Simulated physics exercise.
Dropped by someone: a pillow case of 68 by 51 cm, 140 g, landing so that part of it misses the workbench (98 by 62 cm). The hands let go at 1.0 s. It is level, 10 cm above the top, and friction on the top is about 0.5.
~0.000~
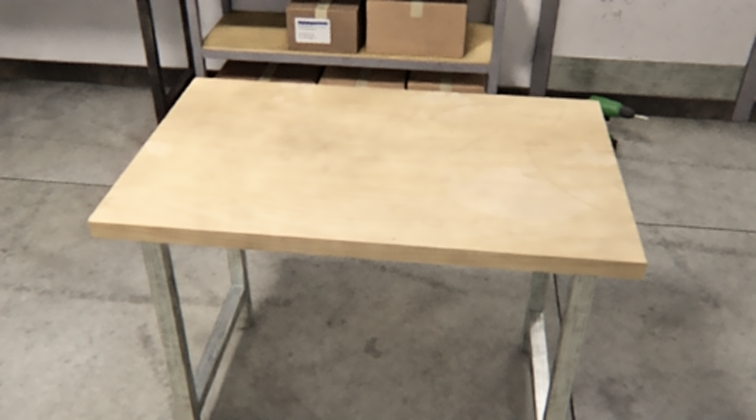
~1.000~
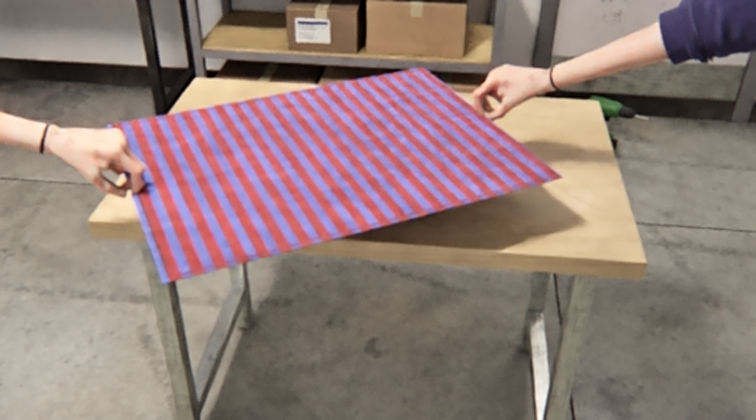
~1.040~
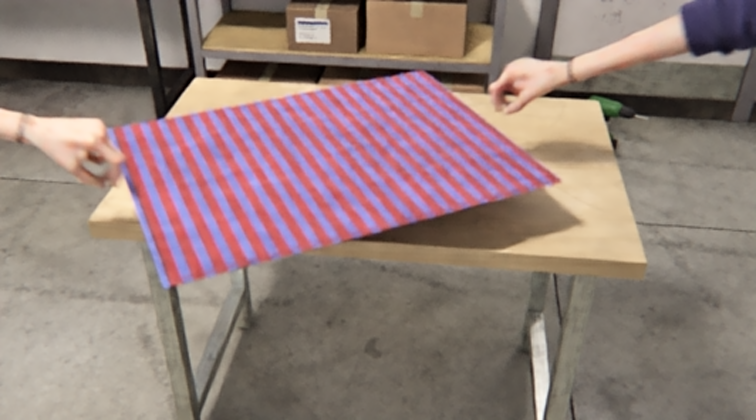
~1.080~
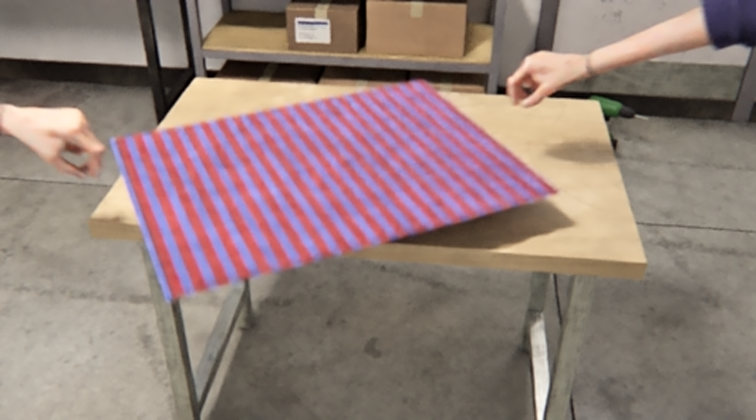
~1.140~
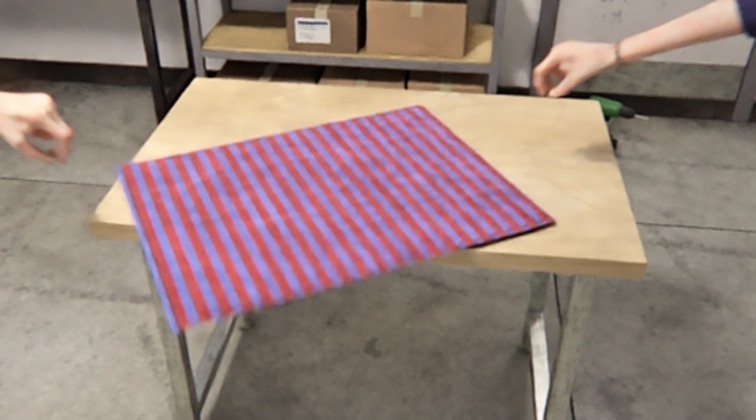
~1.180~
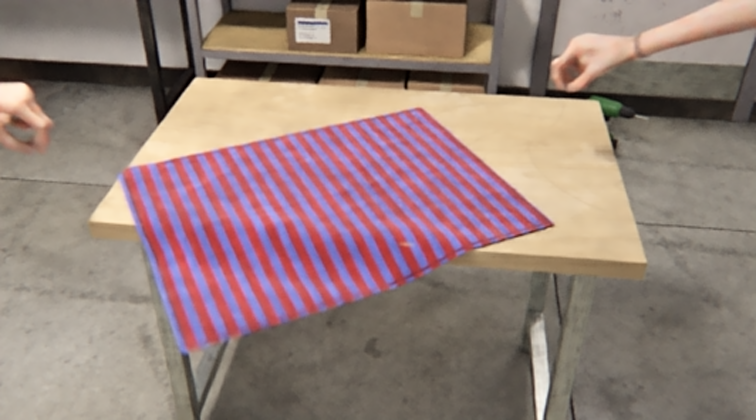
To begin with, a pale wooden workbench stands bare; then two hands hold a red-and-blue striped cloth flat just above it. The hands let go and draw apart to either side as the cloth drops a short way onto the benchtop, its near left part sagging down past the front edge.
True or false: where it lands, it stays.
True.
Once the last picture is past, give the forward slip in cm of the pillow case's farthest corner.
Forward slip after last picture: Approx. 0 cm.
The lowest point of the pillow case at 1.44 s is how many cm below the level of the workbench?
10 cm.
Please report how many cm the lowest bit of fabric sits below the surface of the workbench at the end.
Around 26 centimetres.
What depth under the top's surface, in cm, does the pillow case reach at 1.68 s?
Roughly 24 cm.
After 1.4 s, 75 % of the pillow case is still over the top.
After 1.7 s, 75 % of the pillow case is still over the top.
After 1.9 s, 75 % of the pillow case is still over the top.
After 2.2 s, 75 % of the pillow case is still over the top.
After 4.4 s, 75 % of the pillow case is still over the top.
